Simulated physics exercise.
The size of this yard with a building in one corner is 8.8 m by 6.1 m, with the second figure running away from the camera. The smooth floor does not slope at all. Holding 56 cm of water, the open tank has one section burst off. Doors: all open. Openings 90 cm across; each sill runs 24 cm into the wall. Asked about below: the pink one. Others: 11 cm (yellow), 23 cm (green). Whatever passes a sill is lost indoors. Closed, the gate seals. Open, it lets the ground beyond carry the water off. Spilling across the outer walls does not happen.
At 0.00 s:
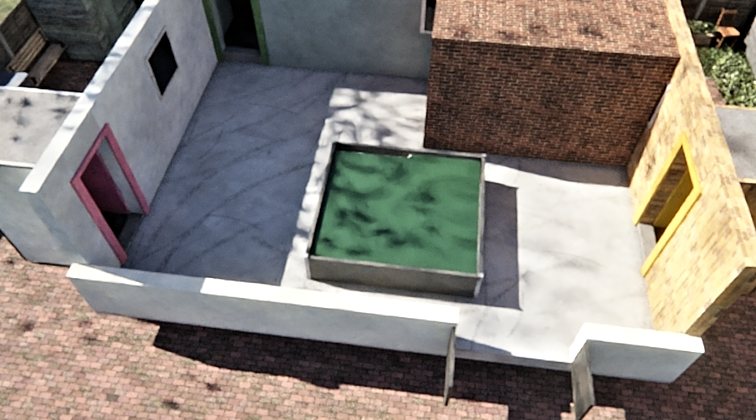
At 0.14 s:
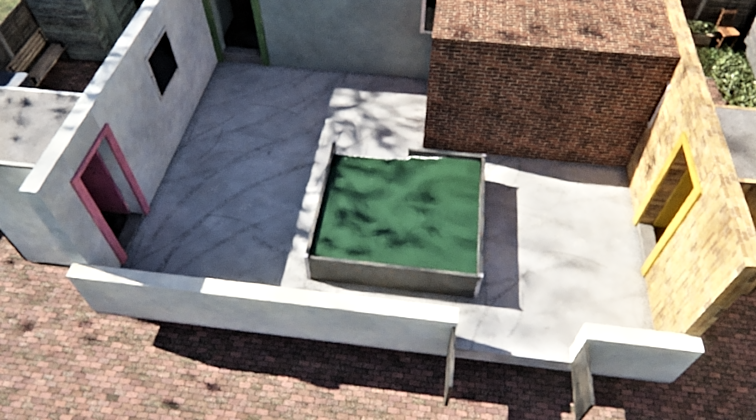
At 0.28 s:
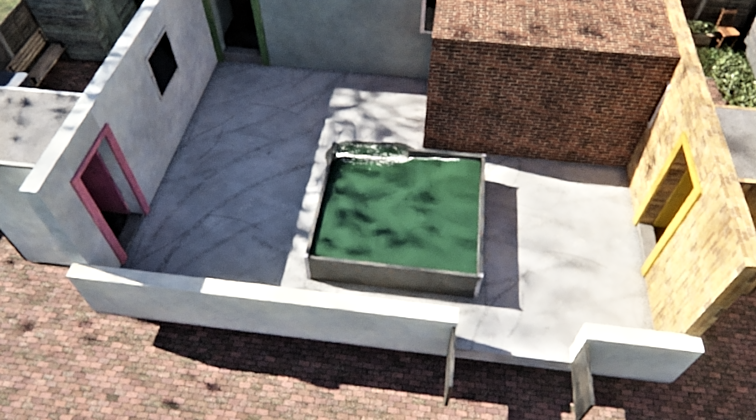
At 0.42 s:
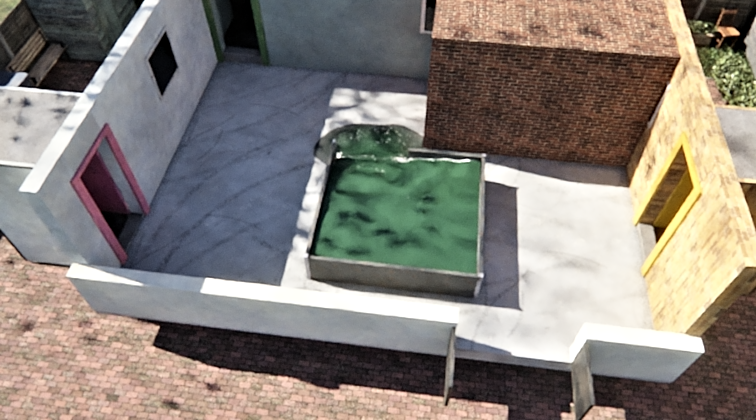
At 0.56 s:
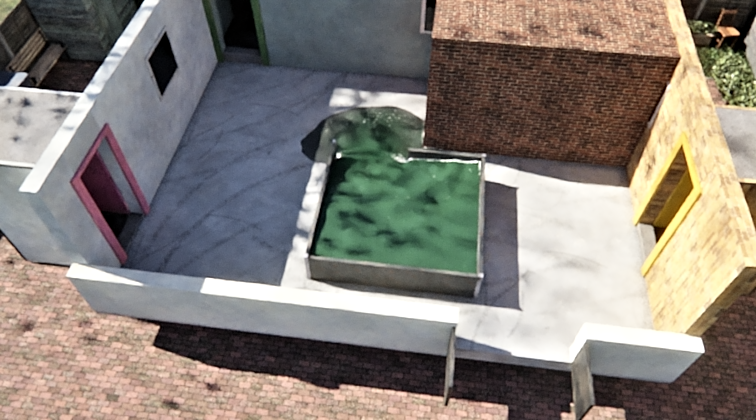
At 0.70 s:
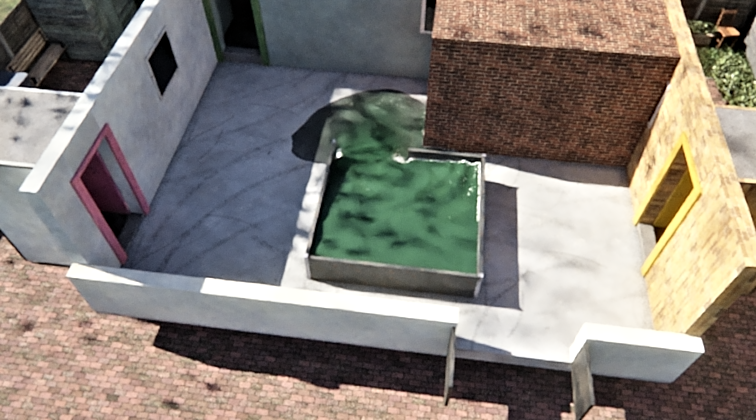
Green water spilled out over the far edge of a square open tank in a walled yard, spreading in a widening dark patch across the pale floor behind it, while the tank still looked full.
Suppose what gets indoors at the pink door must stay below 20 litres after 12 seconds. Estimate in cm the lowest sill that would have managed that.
A height of about 10 cm would have managed it.
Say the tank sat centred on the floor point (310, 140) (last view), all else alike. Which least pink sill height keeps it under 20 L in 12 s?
Near 10.5 cm.
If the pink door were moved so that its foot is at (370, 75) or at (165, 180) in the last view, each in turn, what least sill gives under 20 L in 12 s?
You'd want roughly 27 cm there first, then roughly 6.0 cm.
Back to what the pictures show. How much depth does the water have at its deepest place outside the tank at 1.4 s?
I'd estimate roughly 38 cm.
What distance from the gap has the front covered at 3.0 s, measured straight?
4.8 m.
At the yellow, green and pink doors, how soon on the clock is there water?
Yellow 8.5 s, green 2.0 s, pink 4.5 s.
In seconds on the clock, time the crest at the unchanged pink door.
Peak time: Around 12.0 s.
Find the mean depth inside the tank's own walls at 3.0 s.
On average, around 31 cm.
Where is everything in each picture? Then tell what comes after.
Still water, 56 cm deep, in the open tank at (401, 206); the pink door at (115, 200) is dry, in the first picture.
The front is at a hidden place, 0.2 m from the gap on the far side; 0.2 m2 of floor is wet, 56 cm left at the back, in the second picture.
The front is at (397, 145), 0.7 m from the gap on the far side; 1.0 m2 of floor is wet, 56 cm left at the back, in the third picture.
Water pours out on the far side and has run 1.2 m, to (388, 127); about 7 cm deep outside, 56 cm at the back, in the fourth picture.
The gap is on the far side, the front 1.7 m out at (386, 109); the back of the open tank holds 56 cm, in the fifth picture.
Water pours out on the far side and has run 2.3 m, to (386, 92); about 5 cm deep outside, 56 cm at the back; the pink door at (115, 200), 4.4 m from the gap, is still 3.6 m from the nearest water, in the sixth picture.
After 1.4 s water covers 20 % of the floor, deepest (38 cm) near (423, 83); it has not reached the pink door.
After 3.0 s water covers 25 % of the floor, deepest (36 cm) near (225, 65); it has not reached the pink door.
After 12.0 s water covers 90 % of the floor, deepest (14 cm) near (110, 292); 14 cm at the pink door, 52 litres in over its 6 cm sill.
At the pink door as built, the water arrived by 4.3 s and peaked near 14 cm at 12.0 s.
With a sill of 8.5 cm, 32 litres would have come in within the 12 s; with 11 cm, 15 litres. So under 20 litres takes about 10 cm.
